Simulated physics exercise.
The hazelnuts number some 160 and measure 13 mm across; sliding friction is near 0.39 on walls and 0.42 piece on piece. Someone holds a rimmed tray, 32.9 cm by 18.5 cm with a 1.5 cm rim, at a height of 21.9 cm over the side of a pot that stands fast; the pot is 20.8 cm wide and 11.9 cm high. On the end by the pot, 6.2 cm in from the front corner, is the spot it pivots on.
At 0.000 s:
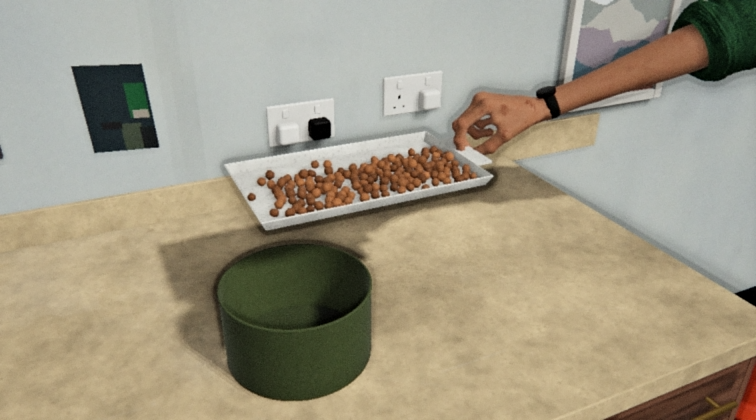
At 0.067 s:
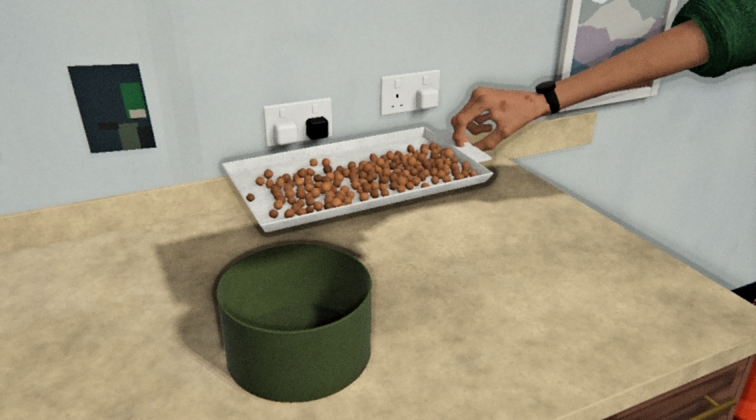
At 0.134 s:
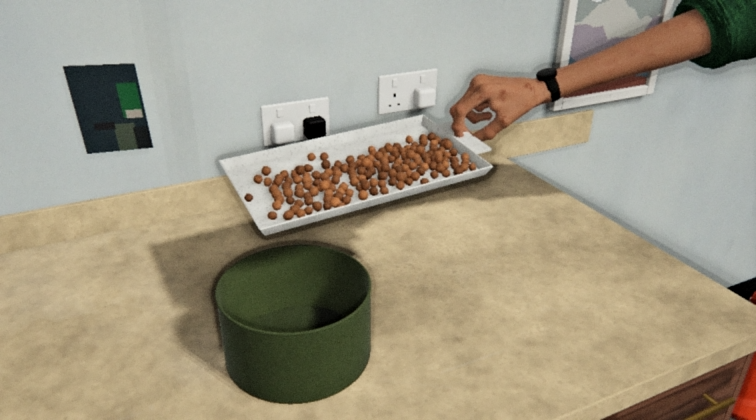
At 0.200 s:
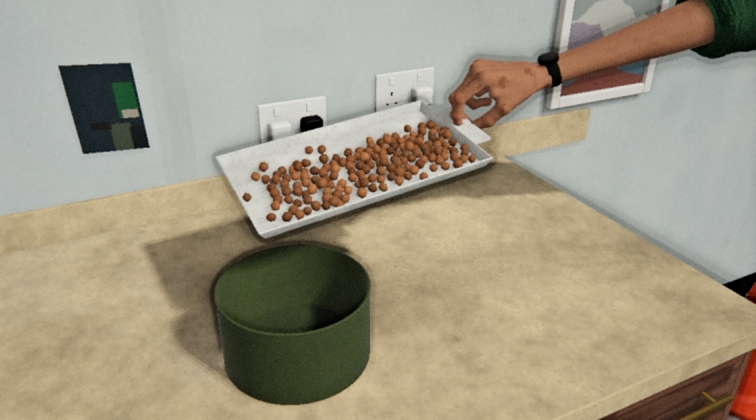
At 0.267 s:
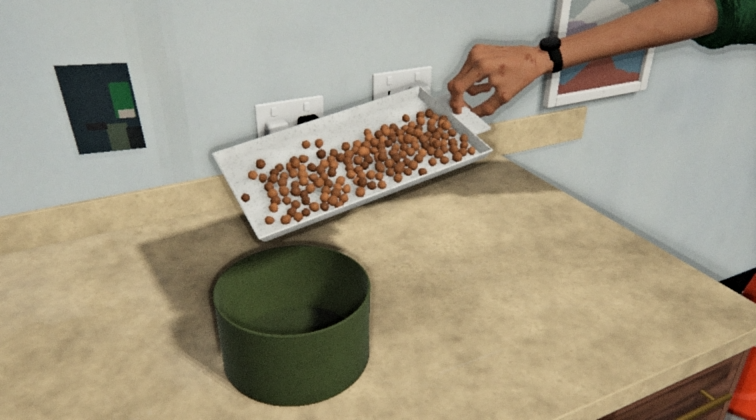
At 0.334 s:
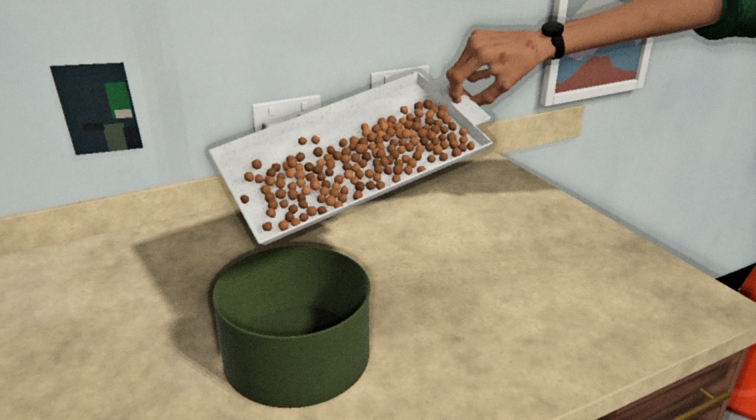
A hand with a black wristband held a white tray of hazelnuts above a green pot on a counter, then raised the tray's right end until it sloped down to the left.
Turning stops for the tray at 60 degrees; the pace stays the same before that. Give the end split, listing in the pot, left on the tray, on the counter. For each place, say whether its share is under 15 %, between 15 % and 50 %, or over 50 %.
Pot: Will likely hold the majority; left on the tray: Will likely hold a small amount; counter: Will likely hold a small amount.
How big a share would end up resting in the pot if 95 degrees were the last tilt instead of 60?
It would be near 95 per cent.
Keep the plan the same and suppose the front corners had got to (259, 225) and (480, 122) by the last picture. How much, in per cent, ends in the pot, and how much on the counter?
You'd end with pot at 30 and counter at 55.
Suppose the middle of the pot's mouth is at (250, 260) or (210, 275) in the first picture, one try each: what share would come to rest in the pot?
About 10 and 25 per cent.
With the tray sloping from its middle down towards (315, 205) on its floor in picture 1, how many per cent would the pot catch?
Around 70 percent of them.
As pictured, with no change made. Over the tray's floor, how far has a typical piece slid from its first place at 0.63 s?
Roughly 5 cm.
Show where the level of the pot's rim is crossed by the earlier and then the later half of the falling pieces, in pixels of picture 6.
(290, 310) first, (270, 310) later, roughly.
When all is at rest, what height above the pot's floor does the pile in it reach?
Roughly 3.0 centimetres.
After 0.63 s, tilt 40 degrees; the tray holds 100 %, the pot 0 %.
After 0.82 s, tilt 53 degrees; the tray holds 95 %, the pot 0 %.
Then, at 1.13 s, tilt 60 degrees; the tray holds 35 %, the pot 45 %.
At rest (2.5 s), pot 90 %, tray 5 %, counter 5 %.
